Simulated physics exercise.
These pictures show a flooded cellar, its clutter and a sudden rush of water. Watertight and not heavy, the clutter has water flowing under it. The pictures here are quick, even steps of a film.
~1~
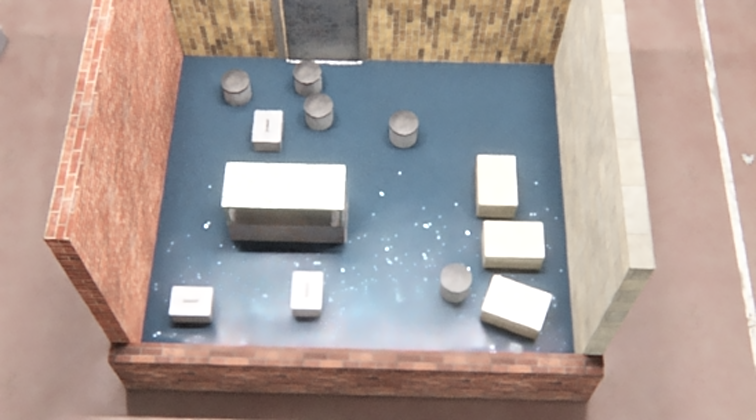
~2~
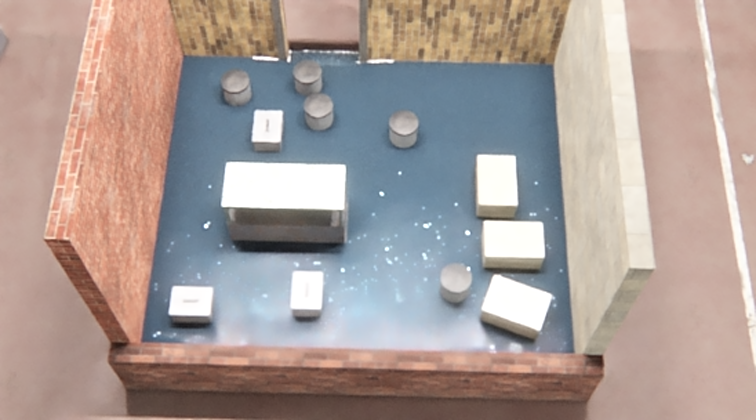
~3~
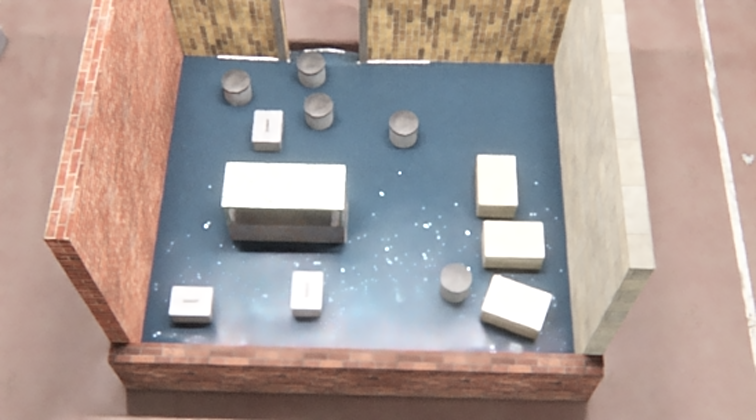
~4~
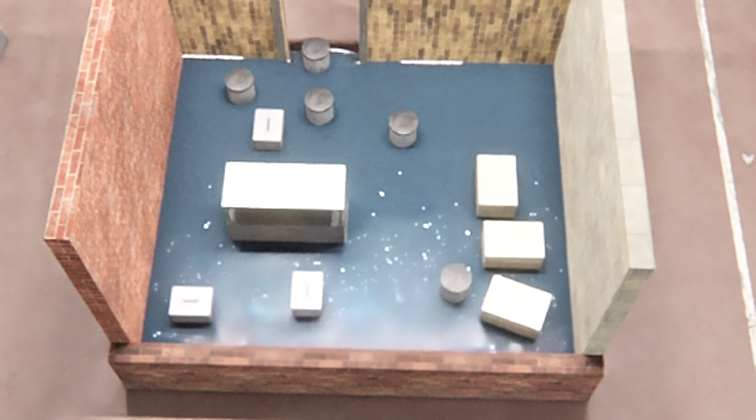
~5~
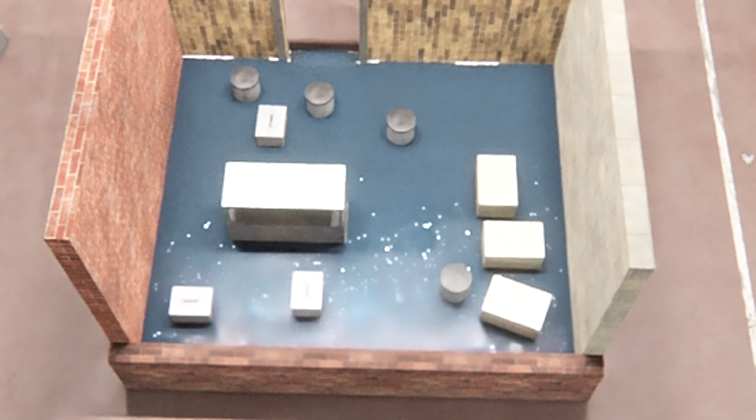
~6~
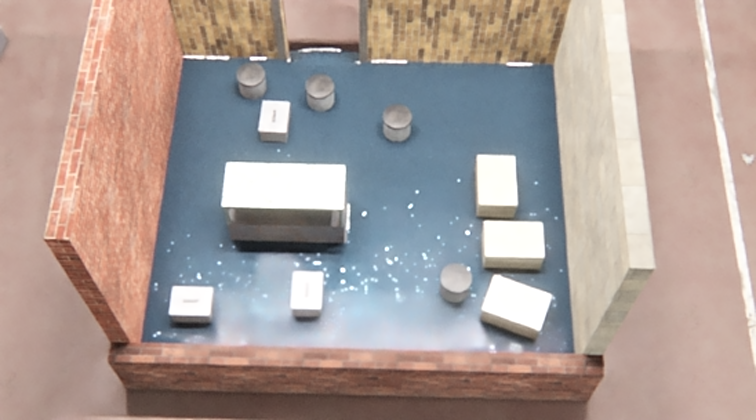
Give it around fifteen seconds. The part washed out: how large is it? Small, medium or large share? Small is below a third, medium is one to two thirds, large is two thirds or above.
A medium share.
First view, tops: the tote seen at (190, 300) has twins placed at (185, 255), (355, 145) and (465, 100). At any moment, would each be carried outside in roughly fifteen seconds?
Copy by copy, in the order given: Not carried off, swept away, swept away.
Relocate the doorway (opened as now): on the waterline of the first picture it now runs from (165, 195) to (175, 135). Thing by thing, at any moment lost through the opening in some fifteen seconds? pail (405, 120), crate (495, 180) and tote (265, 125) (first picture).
Each in turn: Never leaves, never leaves, exits.
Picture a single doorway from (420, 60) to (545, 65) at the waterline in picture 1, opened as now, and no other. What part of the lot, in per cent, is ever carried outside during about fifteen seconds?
About 50 %.
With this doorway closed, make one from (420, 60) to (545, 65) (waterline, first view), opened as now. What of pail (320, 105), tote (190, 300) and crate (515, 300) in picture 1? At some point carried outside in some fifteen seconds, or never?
Note - 1: Escaped; 2: Retained; 3: Retained.
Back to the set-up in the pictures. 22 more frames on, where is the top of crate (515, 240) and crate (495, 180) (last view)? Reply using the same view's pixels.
Roughly at (503, 210) and (469, 144).
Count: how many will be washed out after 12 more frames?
The count is 4.
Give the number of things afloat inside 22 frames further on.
I count 6.
A moment on, 1 of 11 are out; 10 afloat.
Next, 4 of 11 are out; 7 afloat.
Later, 5 of 11 are out; 6 afloat.
In the end, 5 of 11 are out; 6 afloat.
